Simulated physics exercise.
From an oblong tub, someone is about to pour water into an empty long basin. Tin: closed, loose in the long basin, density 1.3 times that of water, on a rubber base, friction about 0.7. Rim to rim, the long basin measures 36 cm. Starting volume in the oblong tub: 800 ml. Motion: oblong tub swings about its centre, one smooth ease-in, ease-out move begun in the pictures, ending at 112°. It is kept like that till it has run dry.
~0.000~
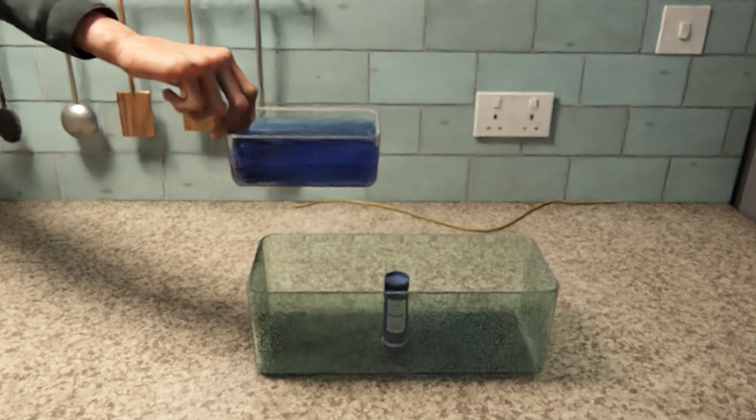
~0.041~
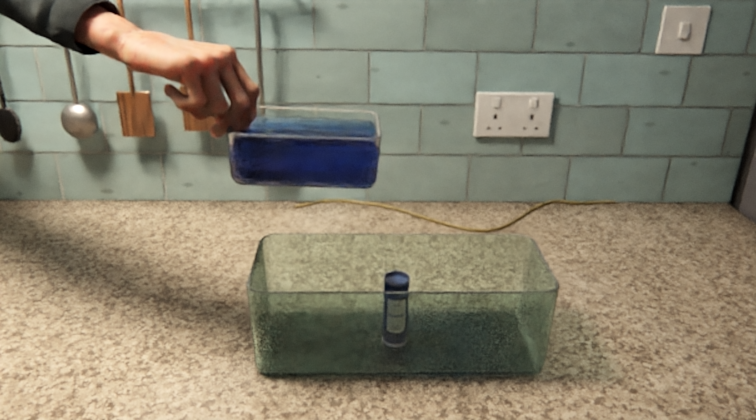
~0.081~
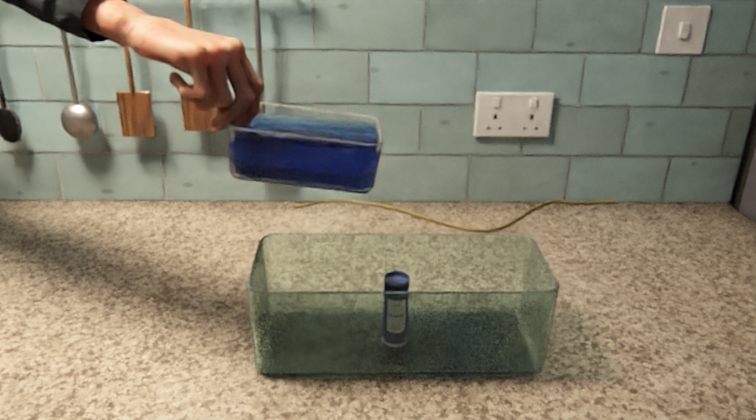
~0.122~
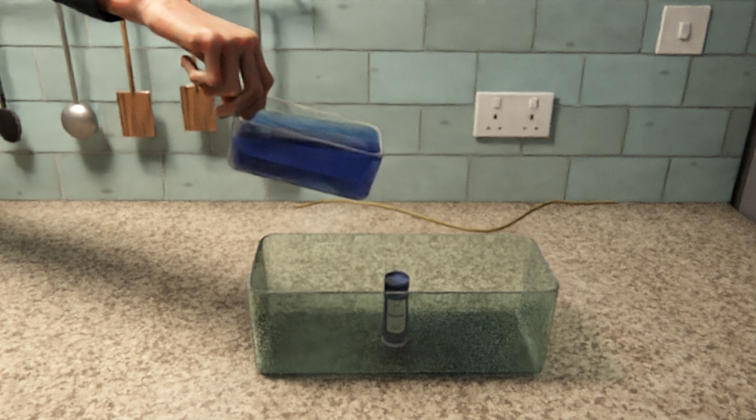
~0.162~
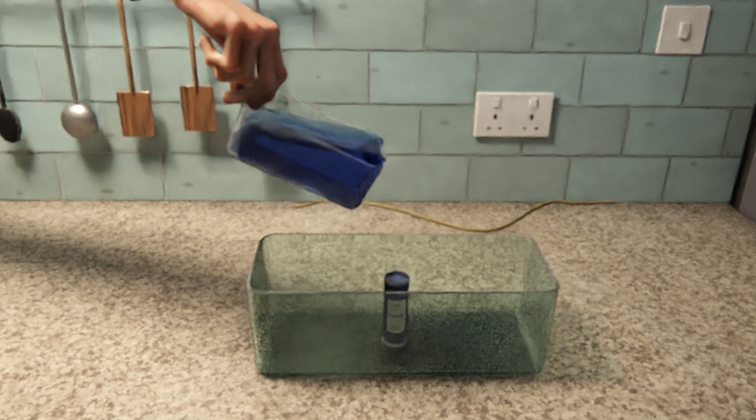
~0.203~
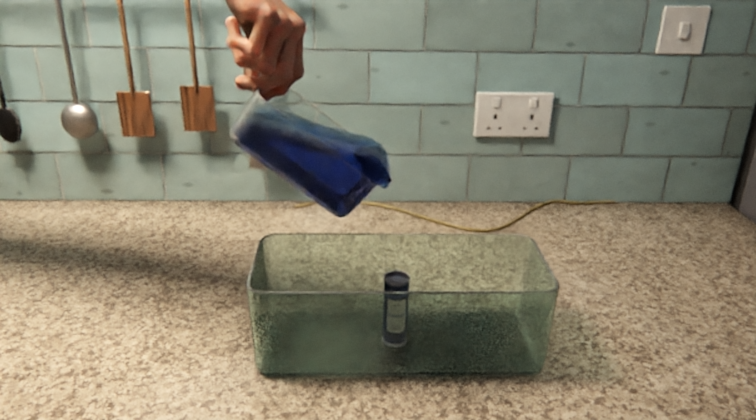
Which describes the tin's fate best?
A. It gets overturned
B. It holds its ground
The answer is B.
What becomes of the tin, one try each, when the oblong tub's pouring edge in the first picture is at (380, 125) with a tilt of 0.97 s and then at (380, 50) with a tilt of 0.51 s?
Try 1: Still standing; try 2: Still standing.
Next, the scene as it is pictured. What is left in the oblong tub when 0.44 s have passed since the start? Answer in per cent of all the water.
Close to 9 percent of the liquid remains at that time.
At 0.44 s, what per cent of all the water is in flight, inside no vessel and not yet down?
Estimate: About 32 % of all of it.
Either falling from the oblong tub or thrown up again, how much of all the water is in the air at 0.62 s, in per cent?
10 per cent or so.
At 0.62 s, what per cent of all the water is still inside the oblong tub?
Close to 1 percent of the whole amount.
After 0.44 s the tilt is 108° and 9 per cent is still to pour; the tin stands where it began.
After 0.62 s the tilt is 112° and 1 per cent is still to pour; the tin stands where it began.
After 0.81 s the tilt is 112° and 0 per cent is still to pour; the tin stands where it began.
After 1.01 s the tilt is 112° and 0 per cent is still to pour; the tin stands where it began.
In the end the tin stands where it began.
